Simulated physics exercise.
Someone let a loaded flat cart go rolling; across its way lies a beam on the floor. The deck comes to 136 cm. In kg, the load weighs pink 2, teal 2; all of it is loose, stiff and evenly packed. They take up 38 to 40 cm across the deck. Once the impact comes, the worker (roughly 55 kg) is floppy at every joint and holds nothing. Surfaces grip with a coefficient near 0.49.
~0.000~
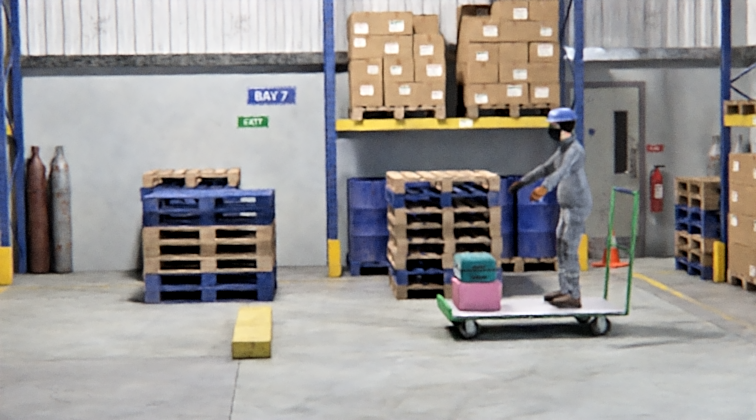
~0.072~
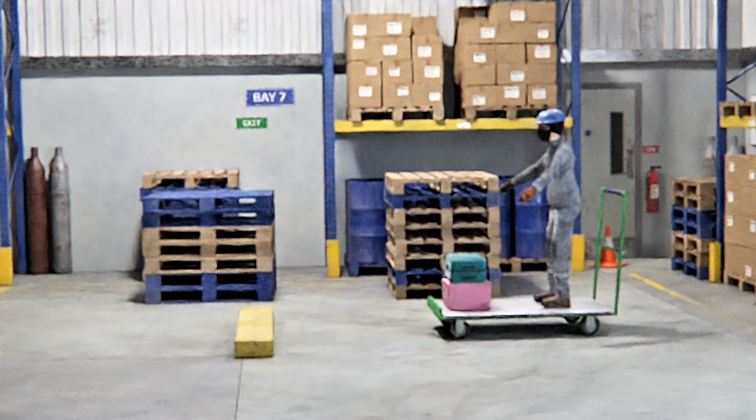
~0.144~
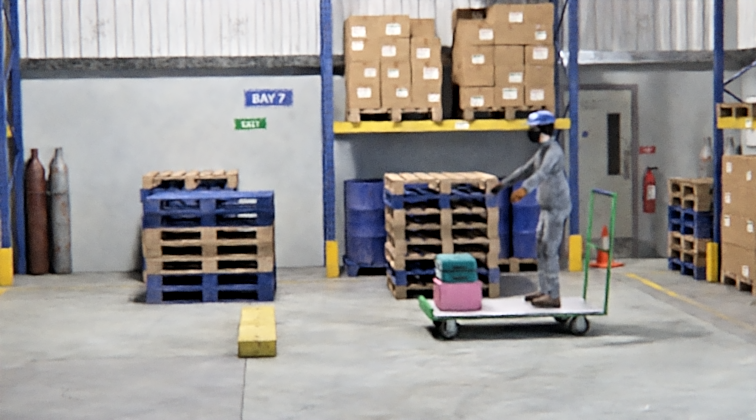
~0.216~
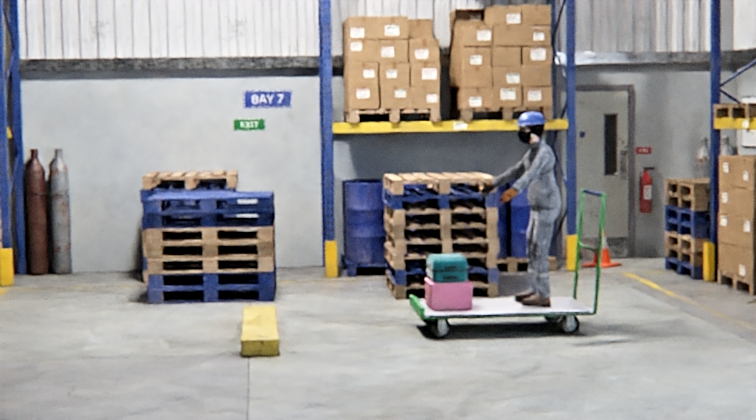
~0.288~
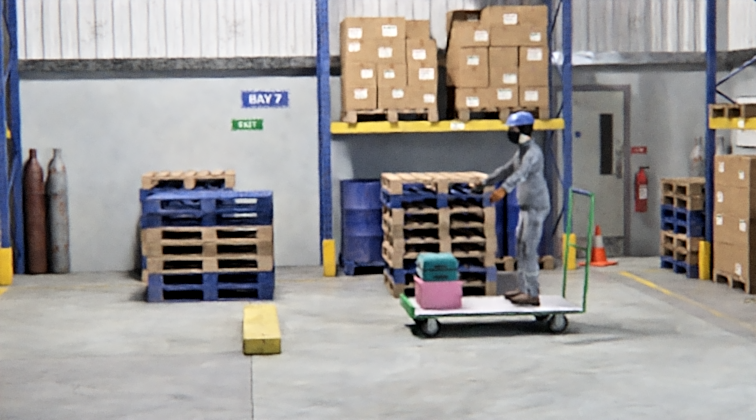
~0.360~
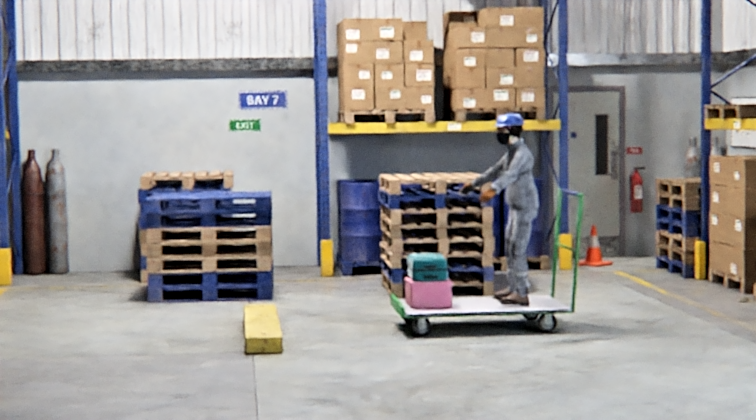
At the start, a worker in a blue helmet and grey coveralls stands on a green-framed flat cart, arms held forward, behind a teal case resting on a pink box. The cart then rolls slowly and steadily left across the warehouse floor, carrying the worker and load a short way past stacked pallets.
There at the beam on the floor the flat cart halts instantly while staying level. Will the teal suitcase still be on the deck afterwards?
It does not overshoot the deck.
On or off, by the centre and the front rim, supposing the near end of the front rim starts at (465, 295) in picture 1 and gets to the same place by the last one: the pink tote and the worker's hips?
In that case pink on, hips on.
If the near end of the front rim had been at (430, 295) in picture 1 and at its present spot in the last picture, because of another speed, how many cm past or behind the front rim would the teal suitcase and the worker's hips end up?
So the teal one stops 10 cm short of the front rim, while the hips end up 80 cm behind it.
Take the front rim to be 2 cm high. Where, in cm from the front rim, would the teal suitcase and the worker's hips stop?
Teal 10 behind, hips 70 behind.
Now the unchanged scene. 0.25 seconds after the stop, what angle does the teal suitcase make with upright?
I'd put the tilt near 0 degrees.
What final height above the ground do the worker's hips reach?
They end up some 50 cm off the ground.
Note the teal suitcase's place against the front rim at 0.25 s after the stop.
Roughly 10 cm short of the front rim.
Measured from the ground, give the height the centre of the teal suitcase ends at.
50 cm.
Impact comes at 1.31 s.
After 1.86 s the teal suitcase is 12 cm behind the rim, tilted 0°, near (282, 272) in the last picture's view.
After 2.31 s the teal suitcase is 6 cm behind the rim, tilted 0°, near (275, 272) in the last picture's view.
At rest, 4.0 s, nothing is past the rim; behind it, pink tote, teal suitcase and the worker's hips.
